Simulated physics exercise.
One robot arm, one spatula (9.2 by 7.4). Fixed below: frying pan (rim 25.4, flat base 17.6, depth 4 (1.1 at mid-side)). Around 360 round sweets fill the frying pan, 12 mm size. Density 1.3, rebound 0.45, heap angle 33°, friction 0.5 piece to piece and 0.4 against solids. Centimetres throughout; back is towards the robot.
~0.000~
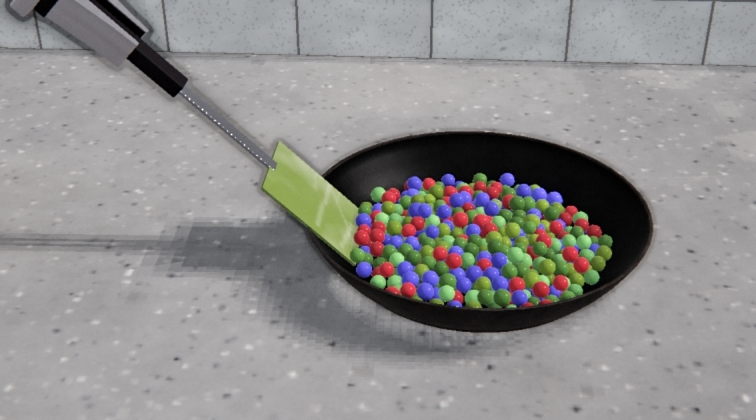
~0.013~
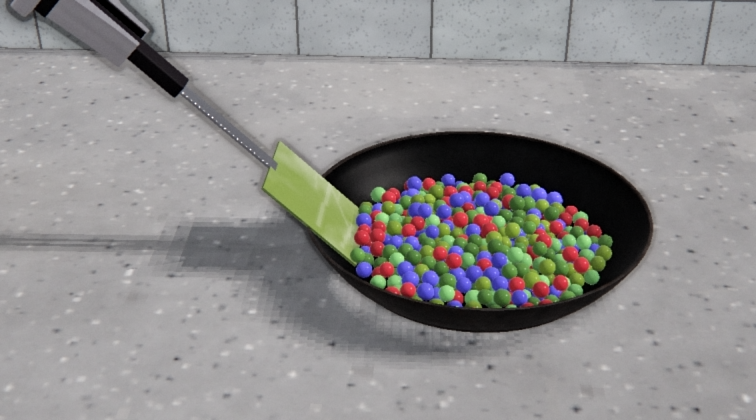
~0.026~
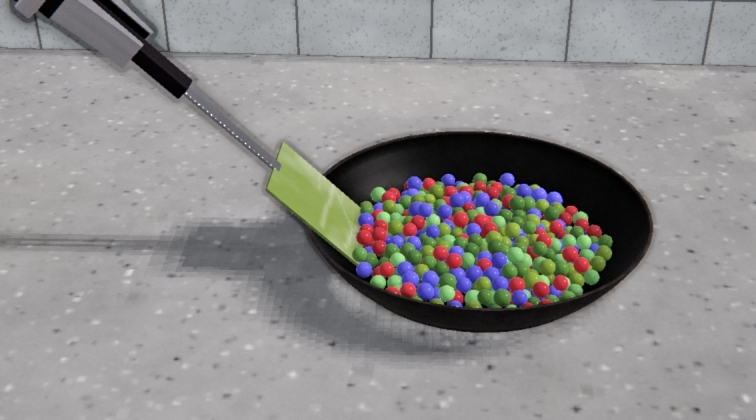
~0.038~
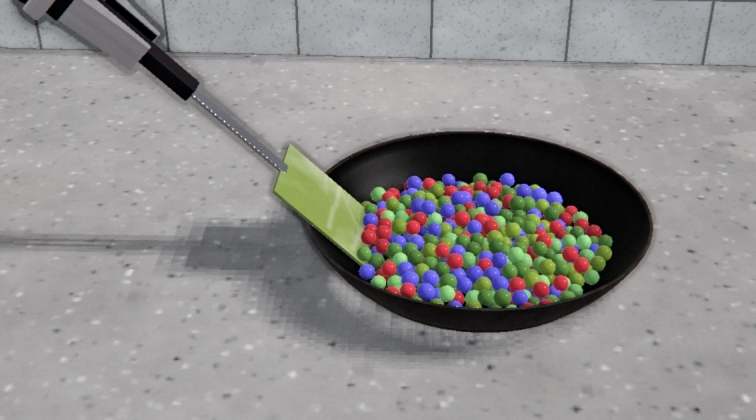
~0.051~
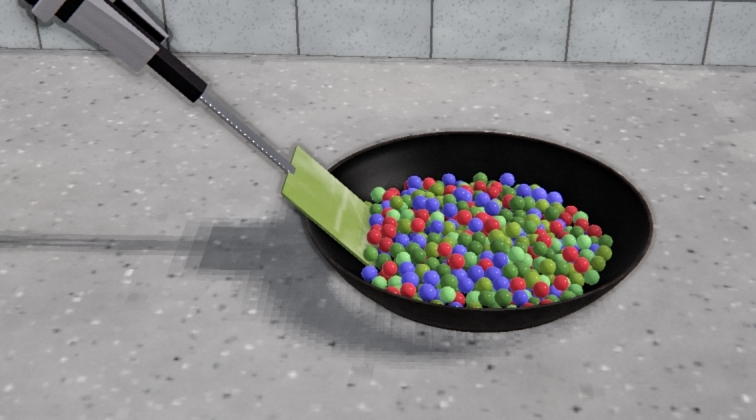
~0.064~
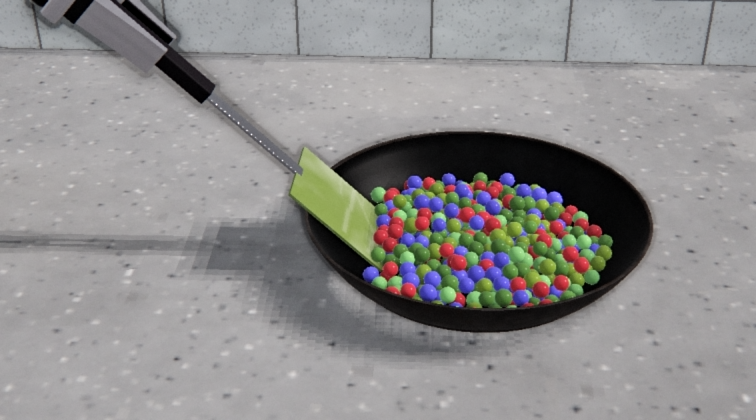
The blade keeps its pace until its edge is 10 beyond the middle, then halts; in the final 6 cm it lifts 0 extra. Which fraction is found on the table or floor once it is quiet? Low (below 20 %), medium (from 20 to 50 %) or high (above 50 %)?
On the table or floor the share is low, below 20 %.
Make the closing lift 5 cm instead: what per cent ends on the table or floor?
Some 15 per cent.
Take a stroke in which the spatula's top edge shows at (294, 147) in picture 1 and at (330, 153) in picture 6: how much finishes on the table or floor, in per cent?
About 25 per cent.
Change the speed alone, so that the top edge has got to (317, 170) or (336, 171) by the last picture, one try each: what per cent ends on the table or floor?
Some 25 and 35 per cent.
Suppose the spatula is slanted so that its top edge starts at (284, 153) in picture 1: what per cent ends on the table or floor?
Some 20 per cent.
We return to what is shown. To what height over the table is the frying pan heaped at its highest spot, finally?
Roughly 6.0 cm.
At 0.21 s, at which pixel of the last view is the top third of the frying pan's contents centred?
Near (493, 226).
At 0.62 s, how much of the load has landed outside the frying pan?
About 10 per cent.
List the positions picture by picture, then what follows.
In the first picture, spatula top edge at (270, 164), sloping 44°; upper third of the load around (469, 235), from x 355 to 605, top at y 180; 361 in the frying pan.
In the second picture, spatula top edge at (271, 164), sloping 44°; upper third of the load around (469, 235), from x 360 to 605, top at y 180.
In the third picture, spatula top edge at (274, 165), sloping 44°; upper third of the load around (465, 234), from x 360 to 605, top at y 180.
In the fourth picture, spatula top edge at (281, 167), sloping 44°; upper third of the load around (462, 232), from x 365 to 605, top at y 180.
In the fifth picture, spatula top edge at (289, 169), sloping 44°; upper third of the load around (461, 230), from x 365 to 605, top at y 180.
In the sixth picture, spatula top edge at (297, 170), sloping 44°; upper third of the load around (465, 227), from x 365 to 605, top at y 180; 361 in the frying pan.
By 0.21 s, sloping 44°, highest piece 4 above the table; 361 in the frying pan.
By 0.35 s, sloping 44°, highest piece 5 above the table; 361 in the frying pan.
By 0.62 s, sloping 44°, highest piece 6 above the table; 318 in the frying pan, 41 on the table or floor, 2 on the blade or in flight.
By 1.67 s, sloping 44°, highest piece 6 above the table; 317 in the frying pan, 44 on the table or floor.
Final count, 317 in the frying pan, 44 on the table or floor. That is 12 % on the table or floor.
